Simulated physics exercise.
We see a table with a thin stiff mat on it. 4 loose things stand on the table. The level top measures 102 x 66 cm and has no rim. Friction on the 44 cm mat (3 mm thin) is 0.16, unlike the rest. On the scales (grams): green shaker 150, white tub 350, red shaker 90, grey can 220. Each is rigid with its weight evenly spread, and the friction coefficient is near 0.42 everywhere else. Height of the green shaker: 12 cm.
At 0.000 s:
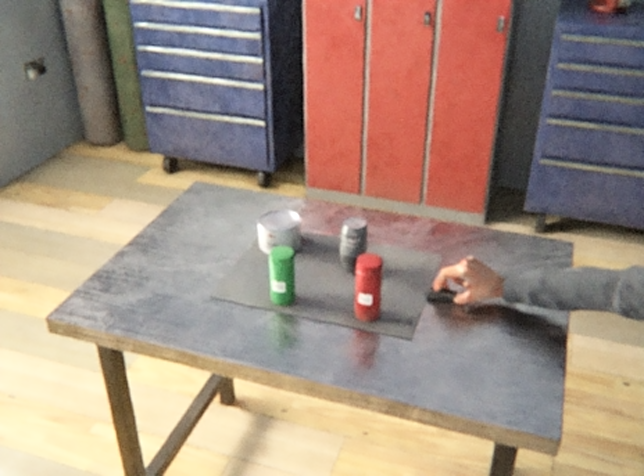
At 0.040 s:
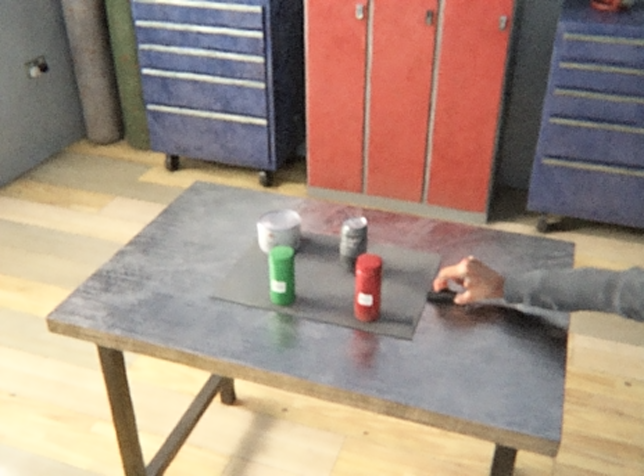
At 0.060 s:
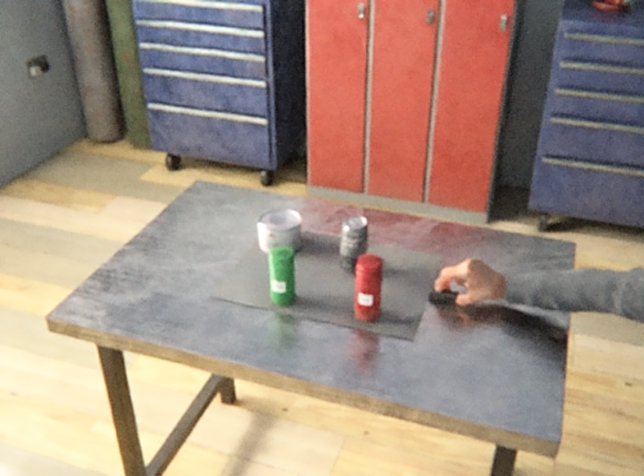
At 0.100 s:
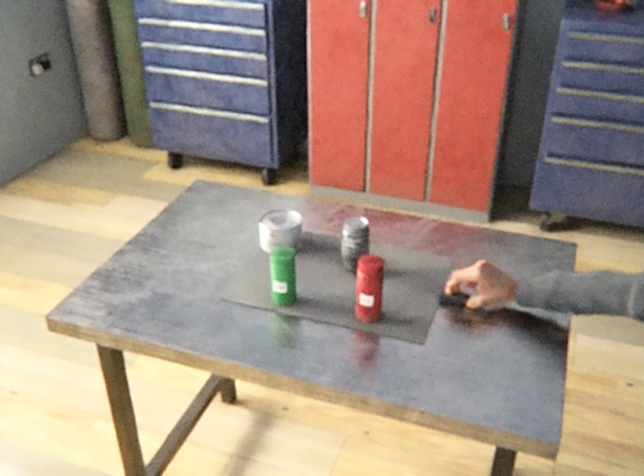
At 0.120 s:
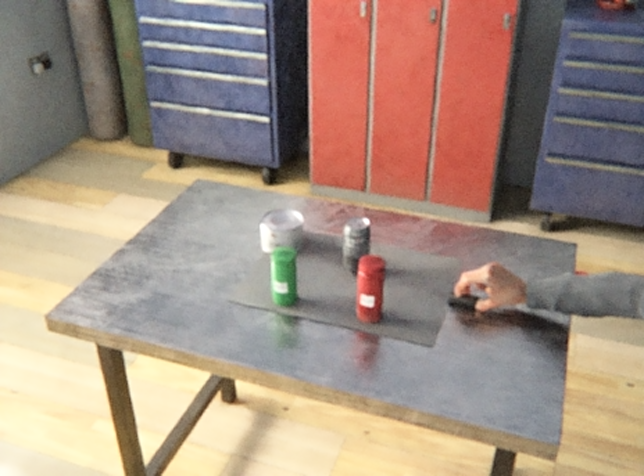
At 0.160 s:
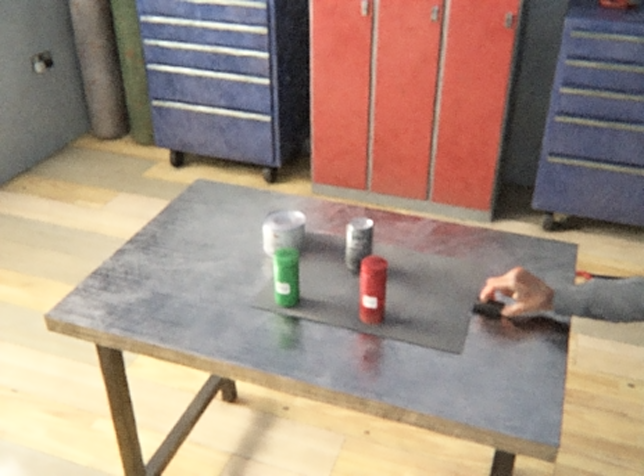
In a workshop with blue drawer cabinets and red lockers, a hand rests at the right edge of a dark mat on a metal-topped table, holding still at first. It then draws the mat a short way right, while the green and red shakers, white tub and grey can barely shift.
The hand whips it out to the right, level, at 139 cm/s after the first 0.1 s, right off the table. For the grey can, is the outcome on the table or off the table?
The grey can stays on the table.
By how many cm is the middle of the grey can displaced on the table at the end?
About 9 cm.
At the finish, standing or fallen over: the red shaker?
The red shaker falls over.
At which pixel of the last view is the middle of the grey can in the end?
At about (394, 254).
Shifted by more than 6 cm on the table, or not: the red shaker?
The red shaker leaves its spot.
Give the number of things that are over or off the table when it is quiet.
1 of them.
Around 0.36 s, mat out by 38 cm; grey can shifted 8 cm near (390, 252); green shaker at 9° to upright; red shaker shifted 8 cm.
Around 0.56 s, mat out by 65 cm; grey can at 5° to upright near (396, 253); red shaker at 23° to upright; green shaker shifted 4 cm.
Finally (1.2 s), on their side or leaning hard on the table, red shaker; not toppled but over 6 cm from the start, grey can; the other 2 still in place (within 6 cm). Final places as that camera would see them, grey can near (394, 254).
